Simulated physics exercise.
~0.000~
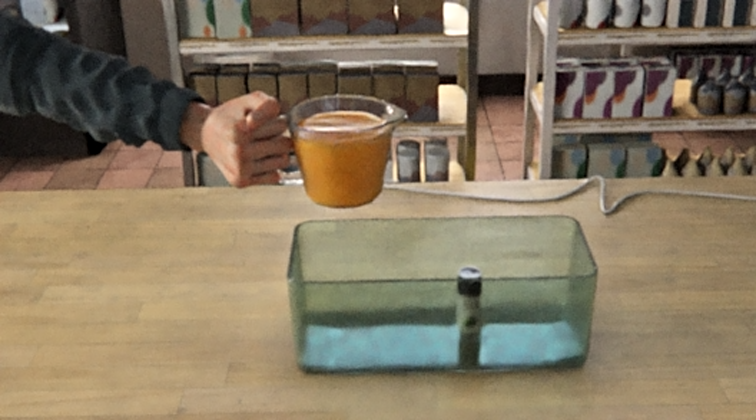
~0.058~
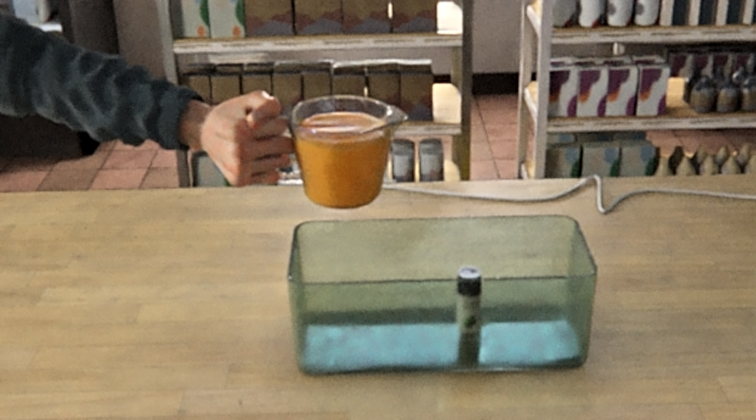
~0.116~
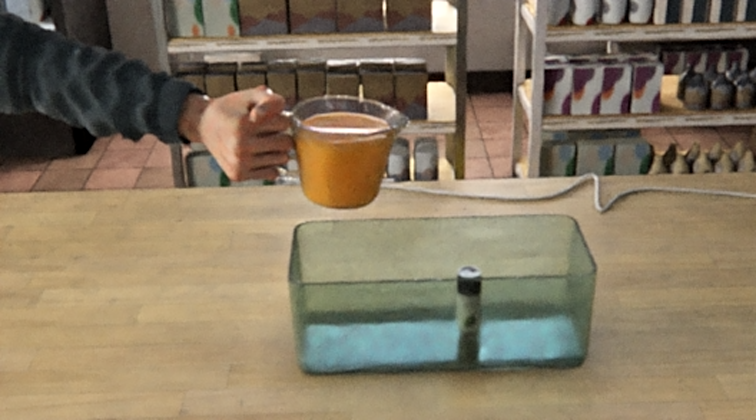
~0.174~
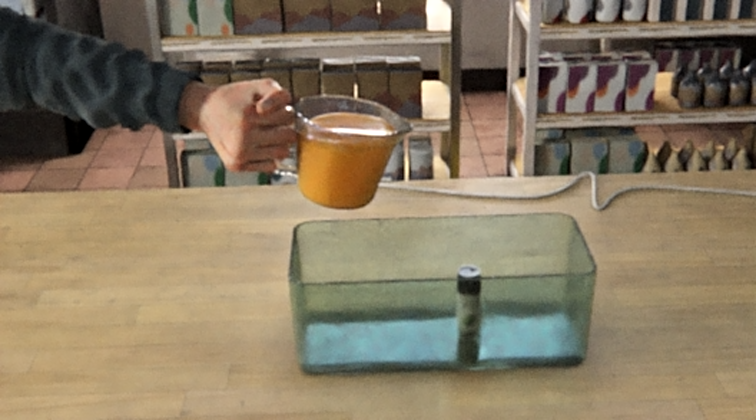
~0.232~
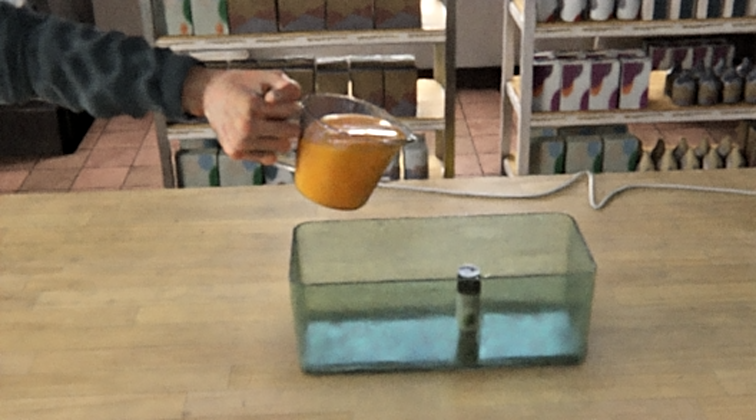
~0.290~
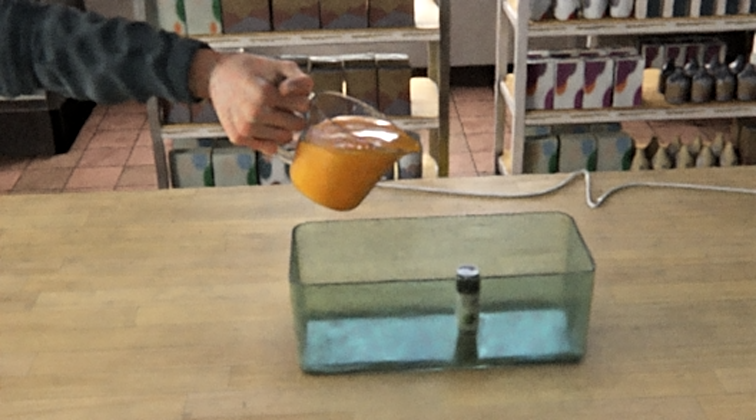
In the video, a hand holds a clear measuring jug of orange juice above a long, greenish transparent basin with a small dark tin standing in it, then gradually tilts the jug rightwards until the juice reaches its pouring edge.
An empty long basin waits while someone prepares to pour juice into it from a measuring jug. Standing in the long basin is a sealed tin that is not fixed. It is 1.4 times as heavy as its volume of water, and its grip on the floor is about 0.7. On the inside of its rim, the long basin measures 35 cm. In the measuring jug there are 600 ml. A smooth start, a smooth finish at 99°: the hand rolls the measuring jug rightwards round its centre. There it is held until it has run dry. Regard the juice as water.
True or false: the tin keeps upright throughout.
False.
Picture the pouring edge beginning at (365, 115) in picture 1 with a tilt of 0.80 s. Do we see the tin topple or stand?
Then the tin remains standing.
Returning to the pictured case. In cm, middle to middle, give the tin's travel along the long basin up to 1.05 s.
About 8 cm.
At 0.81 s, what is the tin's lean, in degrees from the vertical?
5°.
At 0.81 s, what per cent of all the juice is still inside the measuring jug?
Share remaining: Approx. 8 %.
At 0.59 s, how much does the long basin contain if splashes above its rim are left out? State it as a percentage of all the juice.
Around 26 percent.
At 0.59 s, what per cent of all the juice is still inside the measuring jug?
I'd put it near 48 percent.
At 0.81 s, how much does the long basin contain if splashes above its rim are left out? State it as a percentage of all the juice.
Some 84 percent.
After 0.59 s the tilt is 84° and 48 per cent is still to pour; the tin stands where it began.
After 0.81 s the tilt is 99° and 8 per cent is still to pour; the tin leans 7°.
After 1.05 s the tilt is 99° and 0 per cent is still to pour; the tin lies on its side.
After 1.30 s the tilt is 99° and 0 per cent is still to pour; the tin lies on its side.
In the end the tin lies on its side.
